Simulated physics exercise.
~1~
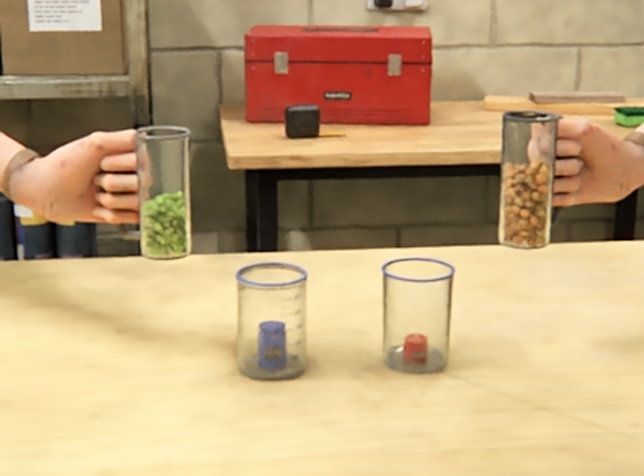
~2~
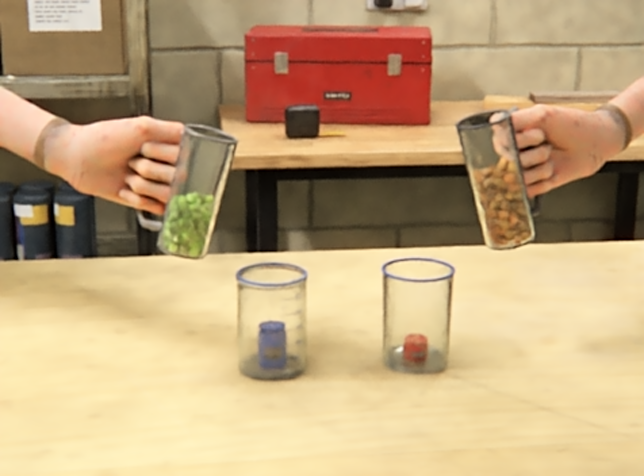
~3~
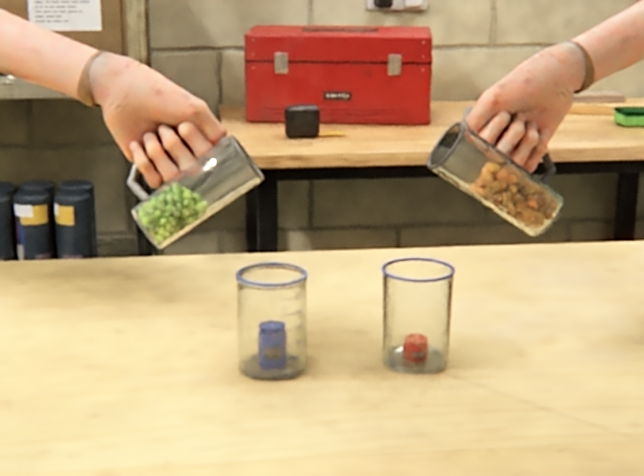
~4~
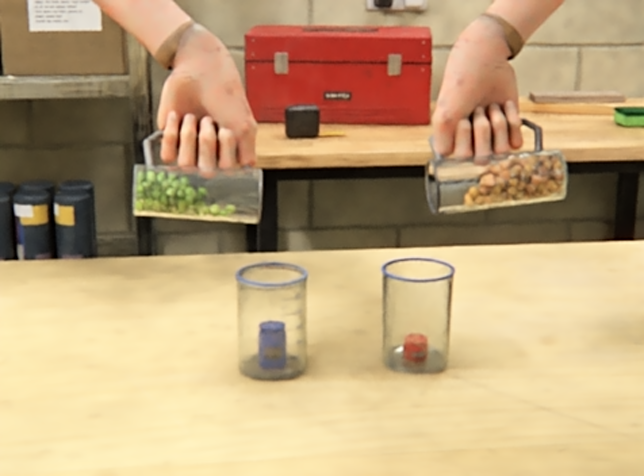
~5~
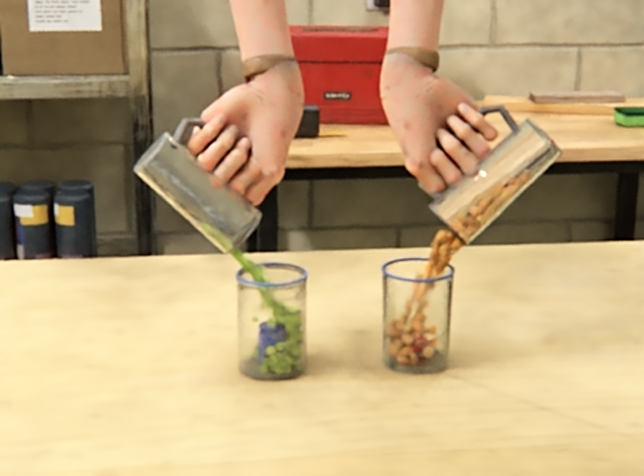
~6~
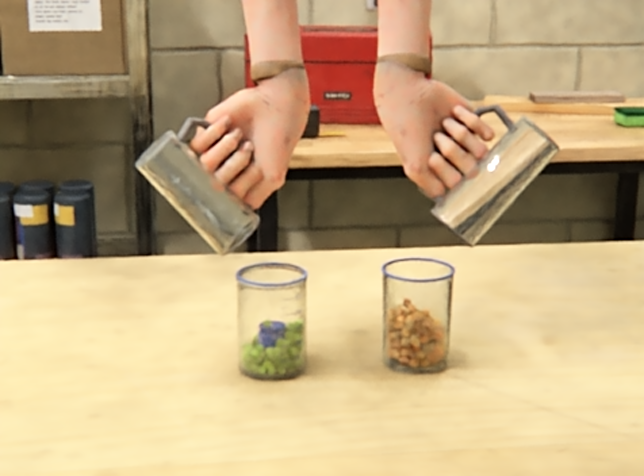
Two hands hold clear cups above a pale wooden table, green pieces in the left cup and brown, nut-like pieces in the right, seen from the front in a workshop with a red toolbox behind. Below stand two clear, blue-rimmed containers, the left holding a small blue object and the right a smaller red one. The hands tilt the cups inward until they lie on their sides, still full. They tip further, and both fills stream into the containers. The cups end emptied, with the blue object's top showing above the green and the red object buried under the brown.
